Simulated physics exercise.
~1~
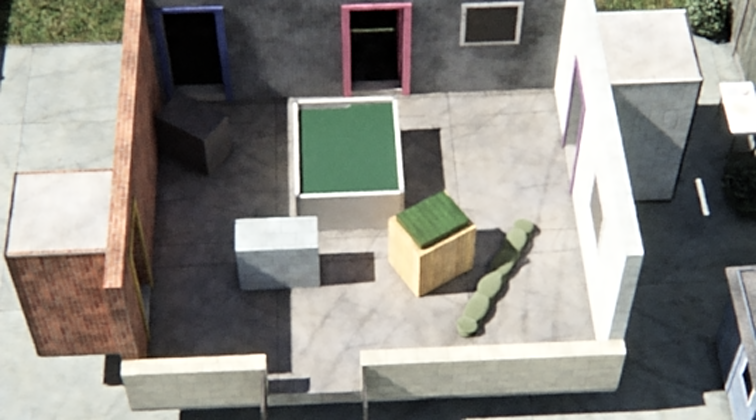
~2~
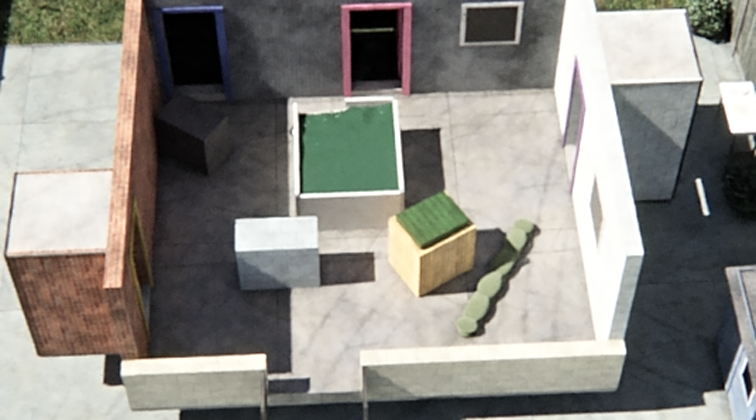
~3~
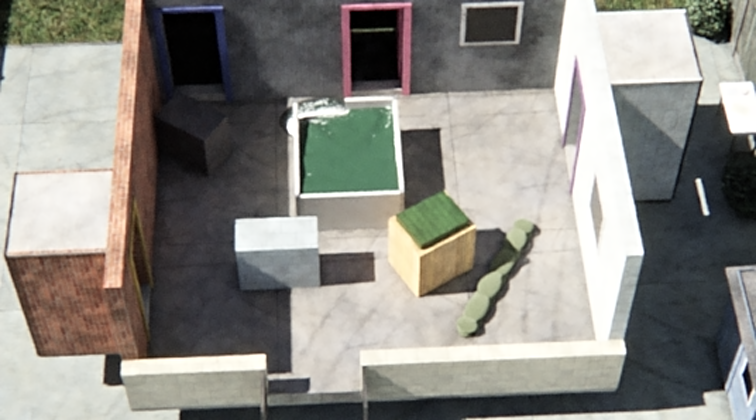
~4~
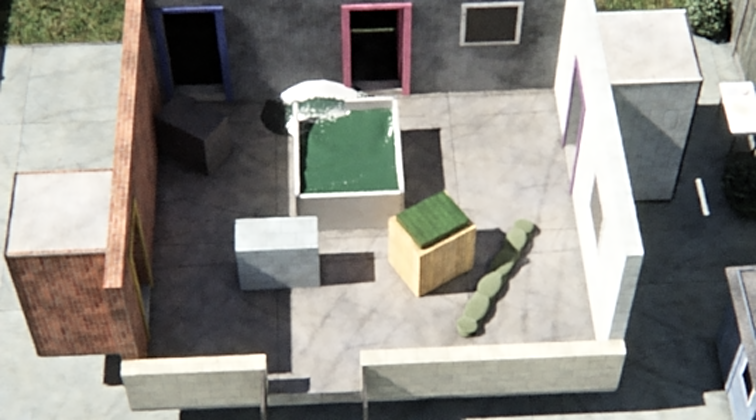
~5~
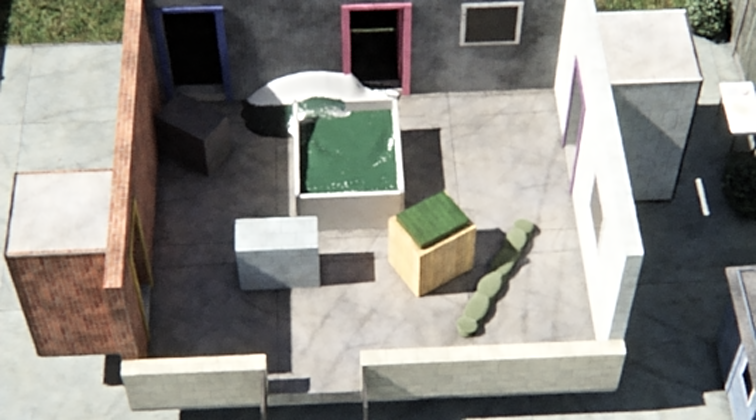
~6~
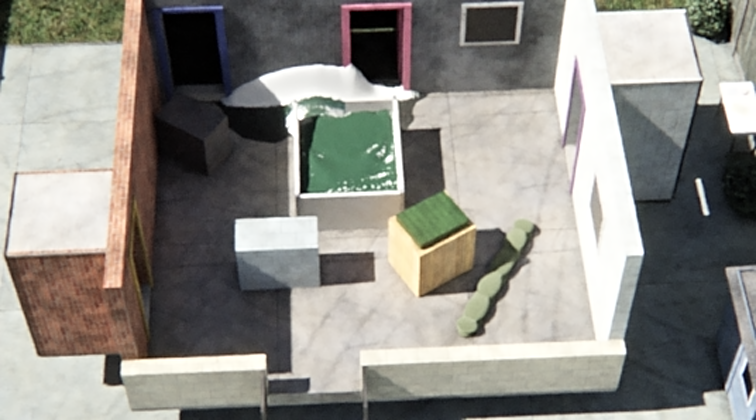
In a walled yard with scattered blocks and a grass-topped wooden box, green water sits still in a pale tank, then ripples and pours out over its far side, spreading in a whitish sheet along the back wall.
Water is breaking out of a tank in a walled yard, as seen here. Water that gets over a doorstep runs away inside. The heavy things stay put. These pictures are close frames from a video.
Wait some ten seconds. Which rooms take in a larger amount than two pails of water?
My prediction: The blue door ends up over two buckets; the pink door ends up over two buckets; the purple door ends up over two buckets; the yellow door ends up within two buckets.
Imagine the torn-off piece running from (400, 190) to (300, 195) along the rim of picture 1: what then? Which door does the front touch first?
I'd pick the yellow-painted one.
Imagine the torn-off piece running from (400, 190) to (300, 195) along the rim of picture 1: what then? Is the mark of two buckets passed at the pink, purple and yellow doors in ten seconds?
The pink door remains within the limit, the purple door remains within the limit and the yellow door remains within the limit.
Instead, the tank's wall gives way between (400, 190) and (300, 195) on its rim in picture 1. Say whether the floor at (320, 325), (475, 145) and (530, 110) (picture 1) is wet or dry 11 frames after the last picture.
Log: Point 1 inundated; point 2 inundated; point 3 unreached.
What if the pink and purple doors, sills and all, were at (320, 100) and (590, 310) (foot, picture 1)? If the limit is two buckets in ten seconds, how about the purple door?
I'd say purple door falls short.
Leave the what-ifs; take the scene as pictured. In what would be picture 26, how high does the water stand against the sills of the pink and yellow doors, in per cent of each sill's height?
Close to 130 per cent for the first one and close to 10 per cent for the second.
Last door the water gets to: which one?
I'd go with the yellow one.
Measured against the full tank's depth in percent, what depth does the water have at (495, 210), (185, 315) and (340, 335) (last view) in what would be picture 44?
Readings in sequence: 6, 2, 0 percent.
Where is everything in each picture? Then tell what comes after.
The first frame shows still water in the water tank at (347, 149).
In the second frame, the front is at (293, 133), out from the gap on the water tank's far side.
In the third frame, water pours out on the water tank's far side and has run to (337, 100).
In the fourth frame, the front is at (272, 100), out from the gap on the water tank's far side.
In the fifth frame, water pours out on the water tank's far side and has run to (396, 96).
In the sixth frame, the front is at a hidden place, out from the gap on the water tank's far side.
A moment on, water covers 15 % of the floor; the blue door wet at the sill, nothing in, the pink door over two buckets in, the purple door not reached, the yellow door not reached.
Next, water covers 30 % of the floor; the blue door under two buckets in, the pink door over two buckets in, the purple door wet at the sill, nothing in, the yellow door not reached.
Then, water covers 45 % of the floor; the blue door far over two buckets in, the pink door over two buckets in, the purple door over two buckets in, the yellow door wet at the sill, nothing in.
Later, water covers 70 % of the floor; the blue door far over two buckets in, the pink door over two buckets in, the purple door over two buckets in, the yellow door wet at the sill, nothing in.
In the end, water covers 95 % of the floor; the blue door far over two buckets in, the pink door over two buckets in, the purple door far over two buckets in, the yellow door wet at the sill, nothing in.
